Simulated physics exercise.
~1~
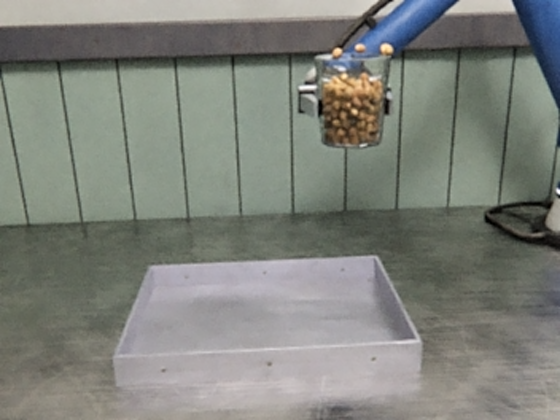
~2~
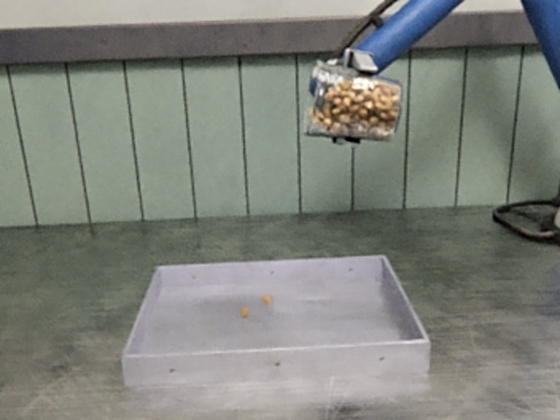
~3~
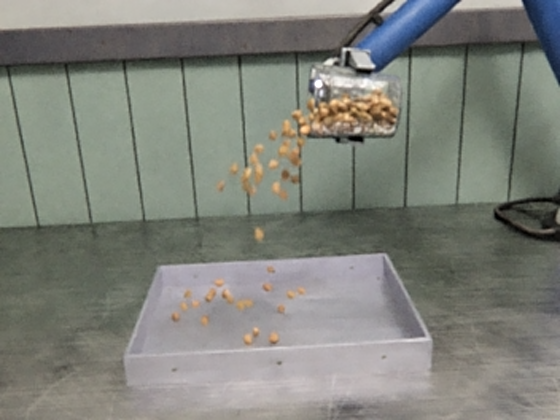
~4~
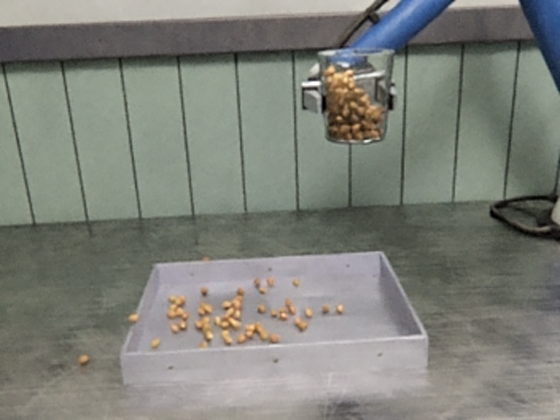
At the start, a blue robotic arm holds a clear tumbler heaped with dried beans above and behind a shallow grey tray on a table. The gripper tips the tumbler onto its side with its mouth to the left, and a couple of beans land in the tray. More beans then spill from the mouth in a loose stream, scattering across the tray. The tumbler is turned upright again, still holding more than half of its beans. By the end, many beans lie spread over the tray, while a stray one rests on the table to its left.
